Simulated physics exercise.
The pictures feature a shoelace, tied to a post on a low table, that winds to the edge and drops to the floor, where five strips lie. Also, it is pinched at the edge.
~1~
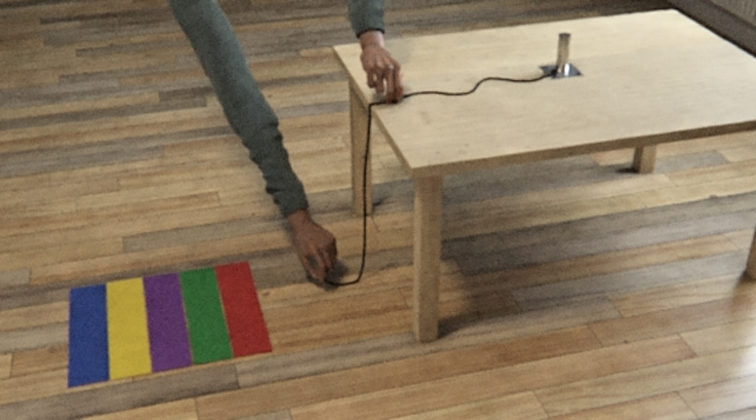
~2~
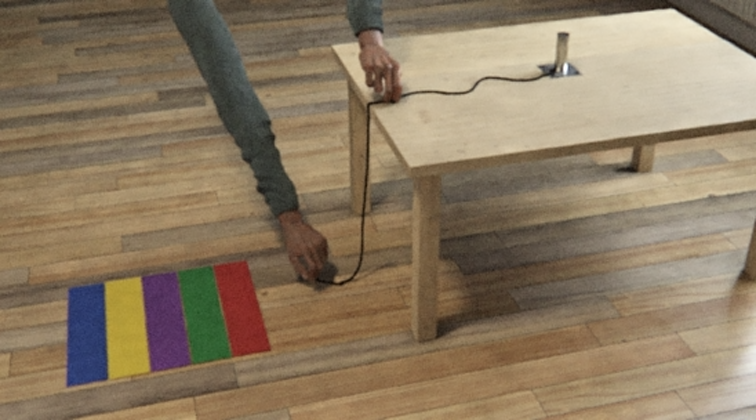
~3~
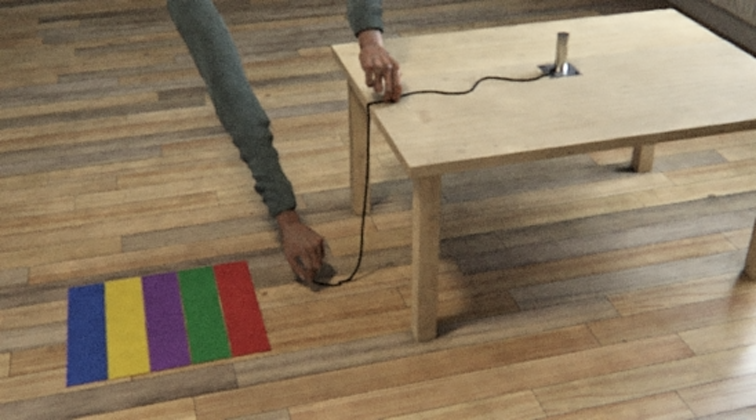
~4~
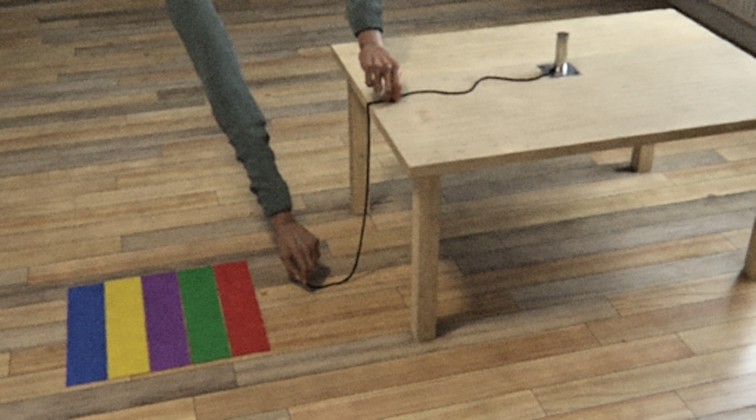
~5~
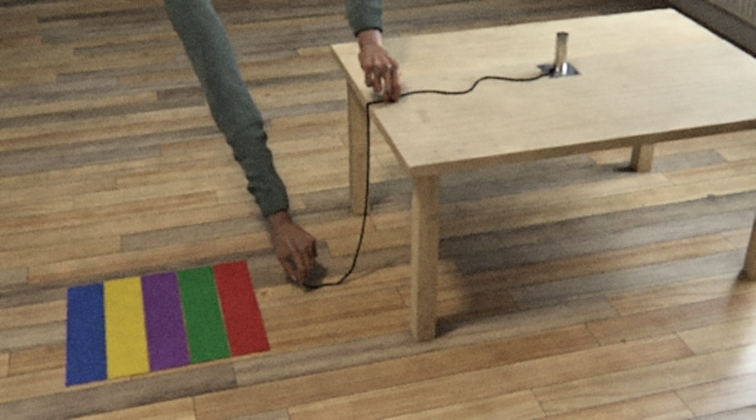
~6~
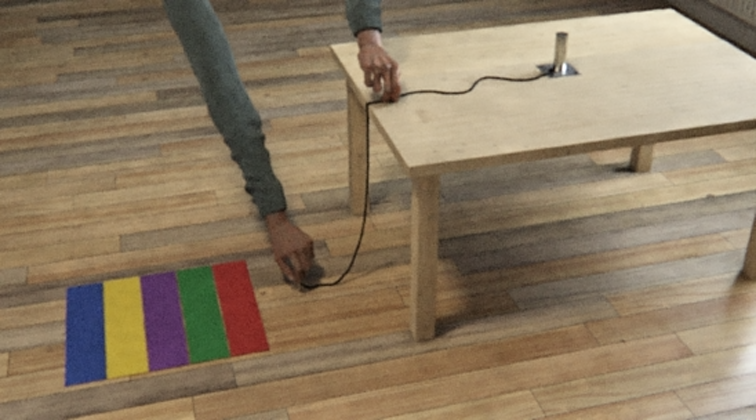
On a wooden floor beside a low table, one hand pinches a dark cord at the table's edge while the other draws its lower end slightly left, near five coloured strips; the post on the table stays still.
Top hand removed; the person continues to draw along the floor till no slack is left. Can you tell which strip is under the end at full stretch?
Yes, the purple one.
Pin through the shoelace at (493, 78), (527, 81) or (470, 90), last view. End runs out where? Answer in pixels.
The places are (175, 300), (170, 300) and (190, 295).
A little later, end near (235, 289); over red.
Next, end near (190, 296); over green.
When it is tight, end near (164, 300); over purple. It halts on the purple strip.
